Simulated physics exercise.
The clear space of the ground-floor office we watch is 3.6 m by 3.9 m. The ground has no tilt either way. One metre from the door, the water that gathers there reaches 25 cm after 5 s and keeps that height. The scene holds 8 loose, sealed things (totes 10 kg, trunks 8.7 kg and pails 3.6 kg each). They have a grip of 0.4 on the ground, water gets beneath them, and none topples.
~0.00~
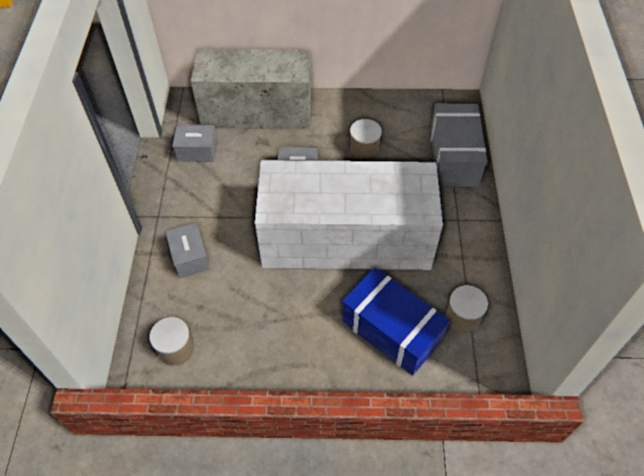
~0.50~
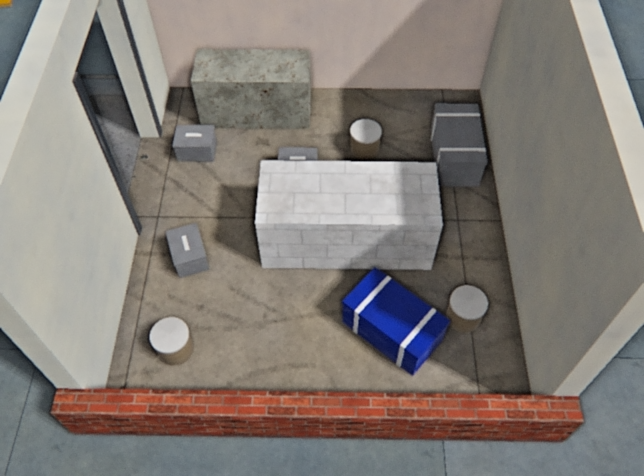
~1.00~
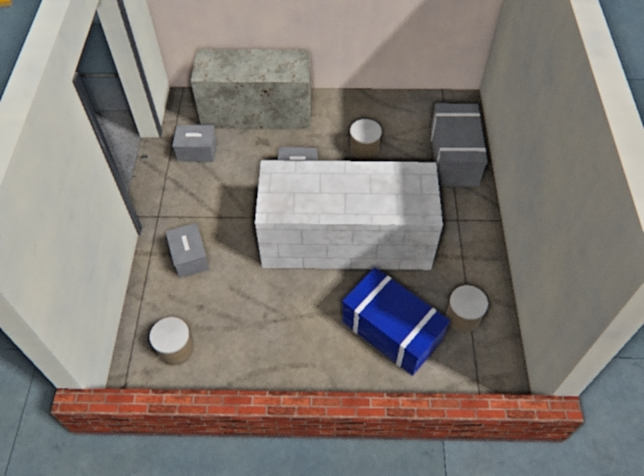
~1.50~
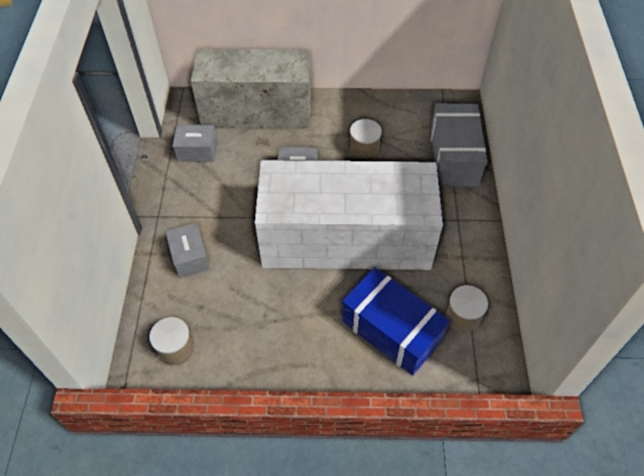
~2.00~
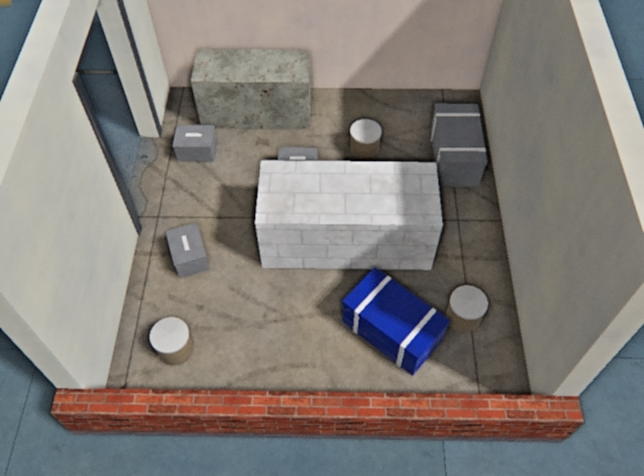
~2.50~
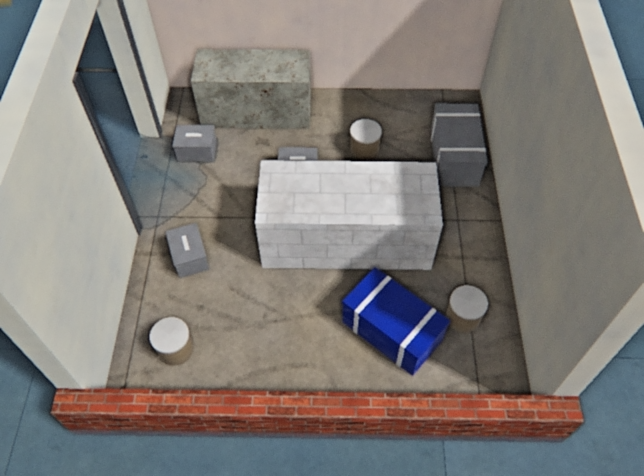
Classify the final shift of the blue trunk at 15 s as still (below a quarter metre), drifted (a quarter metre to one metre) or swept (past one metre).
Swept.
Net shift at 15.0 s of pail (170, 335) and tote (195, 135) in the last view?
In turn: 120 cm, 200 cm.
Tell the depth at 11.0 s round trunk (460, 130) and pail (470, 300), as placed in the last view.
I'd put it at 16 cm and 13 cm respectively.
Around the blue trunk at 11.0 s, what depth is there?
I'd say around 9 cm.
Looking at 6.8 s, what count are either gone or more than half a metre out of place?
Count: 3.
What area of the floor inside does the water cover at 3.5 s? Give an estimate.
Somewhere about 2.0 m2, give or take.
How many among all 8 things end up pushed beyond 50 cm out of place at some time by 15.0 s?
I get 8.
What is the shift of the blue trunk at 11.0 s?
Roughly 140 cm.
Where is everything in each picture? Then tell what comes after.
In the first frame, the blue trunk at (396, 311) rests on the ground; water covers 0.0 m2; 0 of 8 have shifted.
In the second frame, the blue trunk at (396, 311), on the bottom; 0.0 m2 under water; 0 of 8 have shifted.
In the third frame, the blue trunk at (396, 311) rests on the ground; 0.0 m2 under water; 0 of 8 have shifted.
In the fourth frame, the blue trunk at (396, 311) rests on the ground; 0.0 m2 under water; 0 of 8 have shifted.
In the fifth frame, the blue trunk at (396, 311) rests on the ground; water covers 0.0 m2; 0 of 8 have shifted.
In the sixth frame, the blue trunk at (396, 311), on the bottom; water covers 0.4 m2; 0 of 8 have shifted.
After 3.5 s the blue trunk is near (396, 311), 0.0 m from its start, aground; 0 afloat.
After 6.8 s the blue trunk is near (396, 311), 0.0 m from its start, aground; 2 afloat.
After 11.0 s the blue trunk is near (222, 330), 1.4 m from its start, afloat; 8 afloat.
After 15.0 s the blue trunk is near (155, 333), 2.0 m from its start, afloat; 8 afloat.
